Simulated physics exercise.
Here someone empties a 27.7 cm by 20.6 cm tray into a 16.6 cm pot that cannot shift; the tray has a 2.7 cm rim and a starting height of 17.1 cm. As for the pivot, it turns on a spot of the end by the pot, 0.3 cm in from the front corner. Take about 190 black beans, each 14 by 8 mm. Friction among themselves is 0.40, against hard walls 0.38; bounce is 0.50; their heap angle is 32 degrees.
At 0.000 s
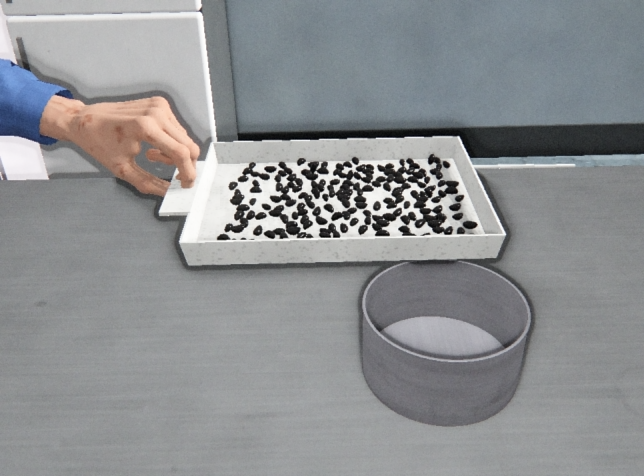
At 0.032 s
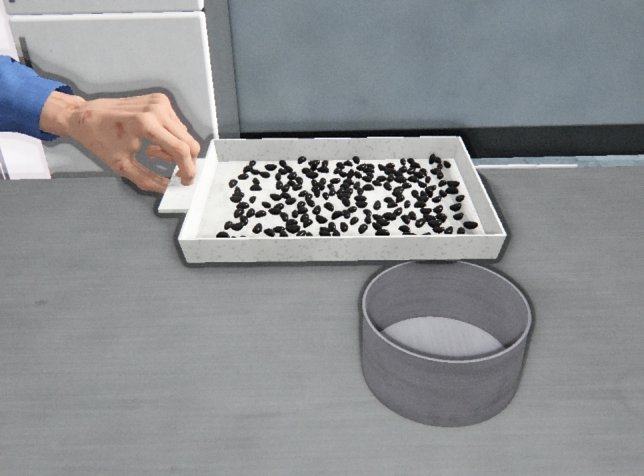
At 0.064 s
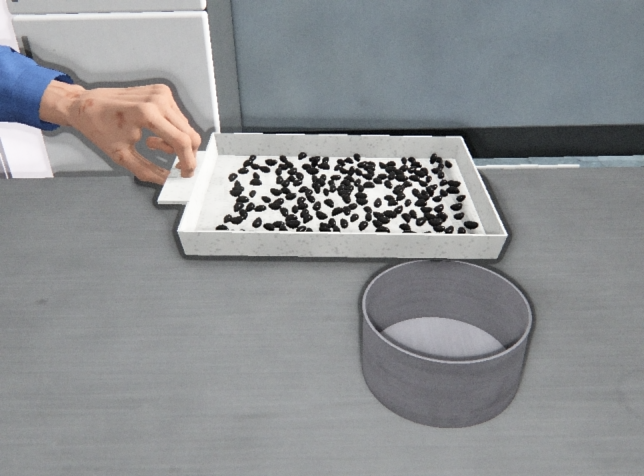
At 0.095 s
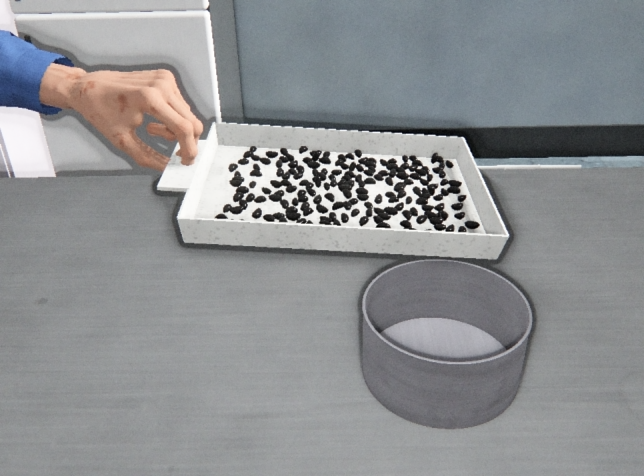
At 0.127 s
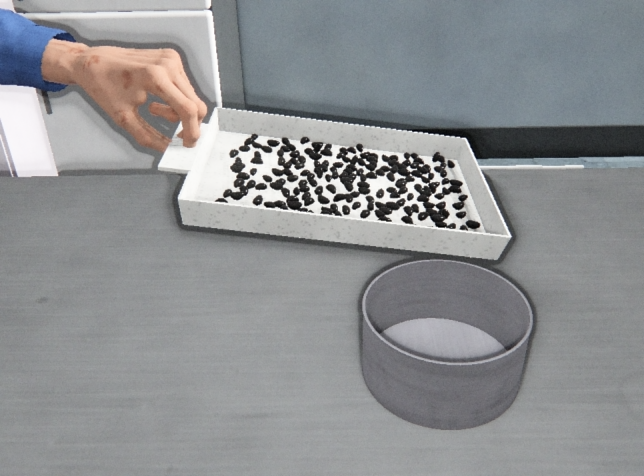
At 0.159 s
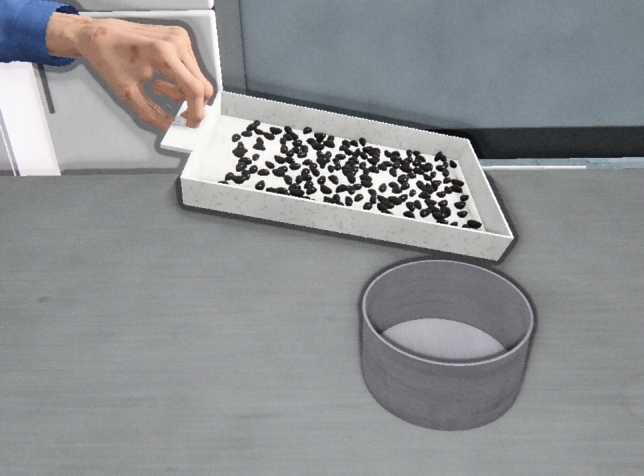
The clip opens on a shallow white tray of scattered black beans, held level by a hand at its left end, behind a round grey pot on a grey surface. The hand raises the left end, slowly then faster, and the tray slants down toward the right while the beans stay spread out.
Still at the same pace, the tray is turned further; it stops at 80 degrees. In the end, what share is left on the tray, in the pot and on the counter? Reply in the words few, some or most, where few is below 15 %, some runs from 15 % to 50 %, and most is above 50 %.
Shares - tray: Some; pot: Few; counter: Most.
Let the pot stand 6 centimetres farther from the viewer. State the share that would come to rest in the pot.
Result after the change: About 5 in a hundred.
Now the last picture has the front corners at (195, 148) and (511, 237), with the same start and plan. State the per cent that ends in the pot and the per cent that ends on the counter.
Split: Pot = 0, counter = 70.
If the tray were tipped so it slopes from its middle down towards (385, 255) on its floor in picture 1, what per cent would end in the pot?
Something like 0 in a hundred.
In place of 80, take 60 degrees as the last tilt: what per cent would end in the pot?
In that case some 0 per cent.
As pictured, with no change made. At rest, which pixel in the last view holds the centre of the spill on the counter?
(573, 315).
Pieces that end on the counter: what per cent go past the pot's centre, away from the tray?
I'd put it at close to 100 per cent.
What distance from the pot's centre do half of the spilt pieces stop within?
About 22 cm from the centre.
Then, at 0.42 s, tilt 46 degrees; the tray holds 100 %, the pot 0 %.
Then, at 0.60 s, tilt 69 degrees; the tray holds 100 %, the pot 0 %.
After 0.90 s, tilt 80 degrees; the tray holds 40 %, the pot 0 %.
In the end, at 2.3 s, tray 40 %, pot 5 %, counter 60 %.
